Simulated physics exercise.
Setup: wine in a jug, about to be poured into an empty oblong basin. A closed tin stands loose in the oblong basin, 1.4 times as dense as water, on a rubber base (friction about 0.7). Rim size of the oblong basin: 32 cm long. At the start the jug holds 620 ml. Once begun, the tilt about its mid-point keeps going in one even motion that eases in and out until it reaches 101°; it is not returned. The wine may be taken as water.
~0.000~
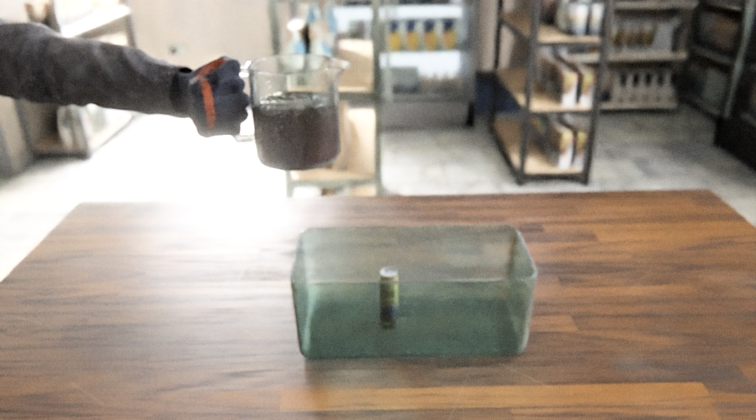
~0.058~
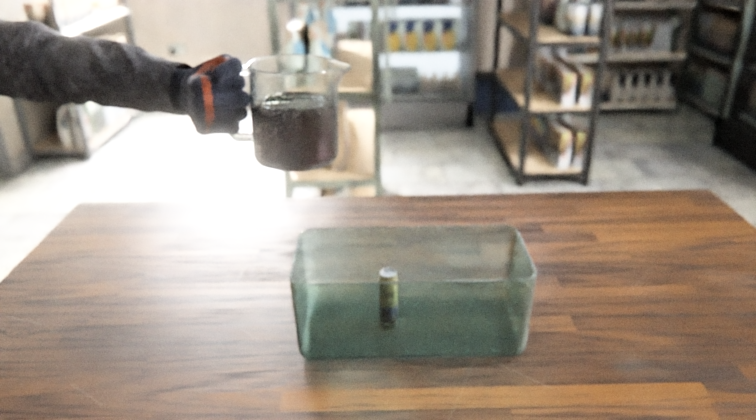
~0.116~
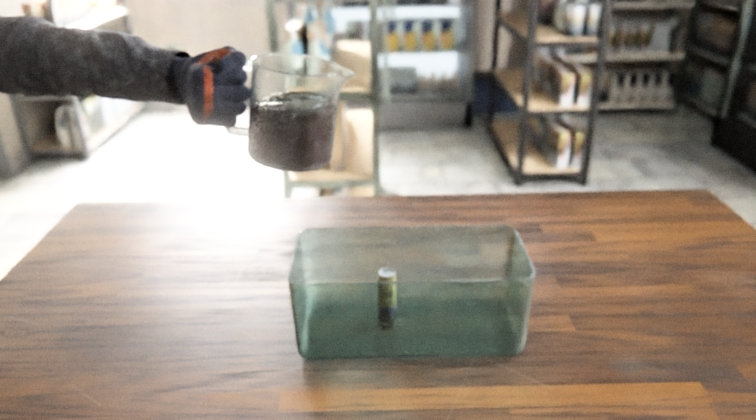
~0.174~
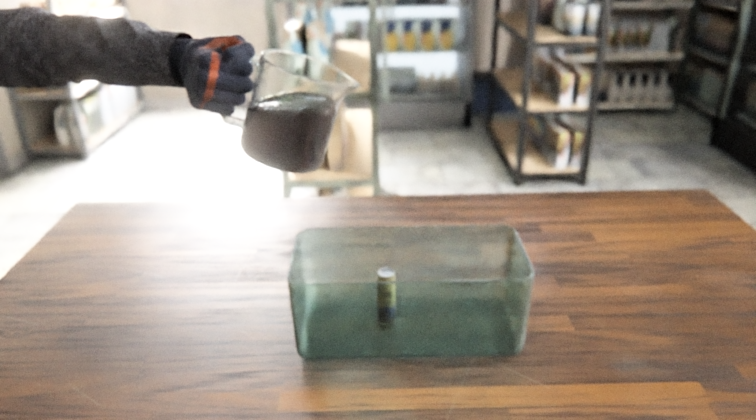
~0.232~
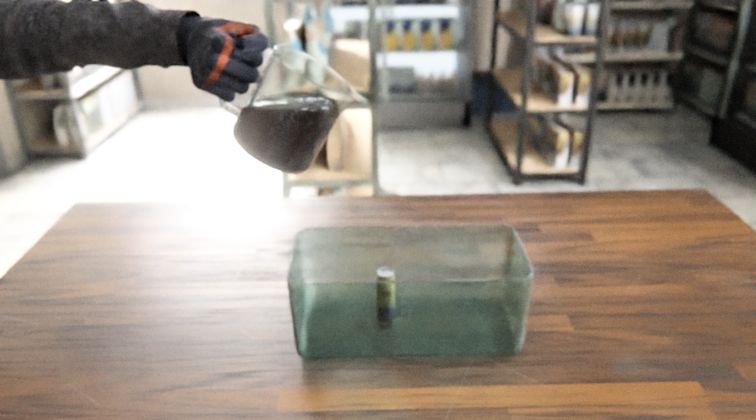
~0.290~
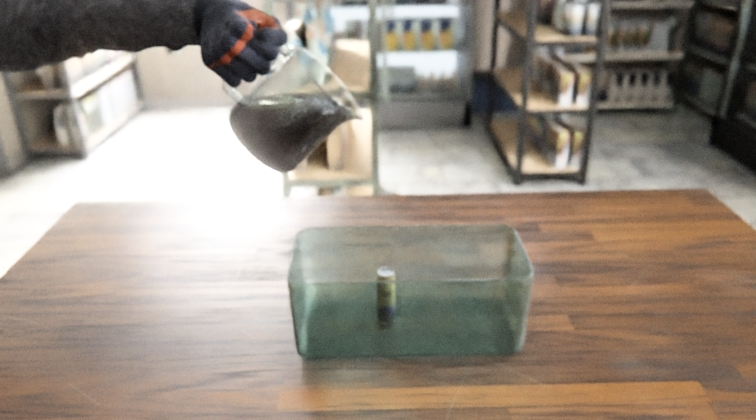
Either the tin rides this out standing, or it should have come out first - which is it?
I expect it will stay vertical.
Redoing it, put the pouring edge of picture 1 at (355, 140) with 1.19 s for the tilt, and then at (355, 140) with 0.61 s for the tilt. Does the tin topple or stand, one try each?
Run one: It tumbles. Run two: It tumbles.
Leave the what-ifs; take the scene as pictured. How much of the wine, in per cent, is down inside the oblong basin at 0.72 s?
52 %, more or less.
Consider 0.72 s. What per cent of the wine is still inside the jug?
22 %.
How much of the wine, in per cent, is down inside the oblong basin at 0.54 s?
About 4%.
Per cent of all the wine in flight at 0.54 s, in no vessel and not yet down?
Share: Roughly 32 per cent.
By 0.54 s the tilt is 97° and 63 per cent is still to pour; the tin stands where it began.
By 0.72 s the tilt is 101° and 22 per cent is still to pour; the tin stands where it began.
By 0.90 s the tilt is 101° and 7 per cent is still to pour; the tin stands where it began.
By 1.11 s the tilt is 101° and 2 per cent is still to pour; the tin stands where it began.
At rest the tin stands where it began.
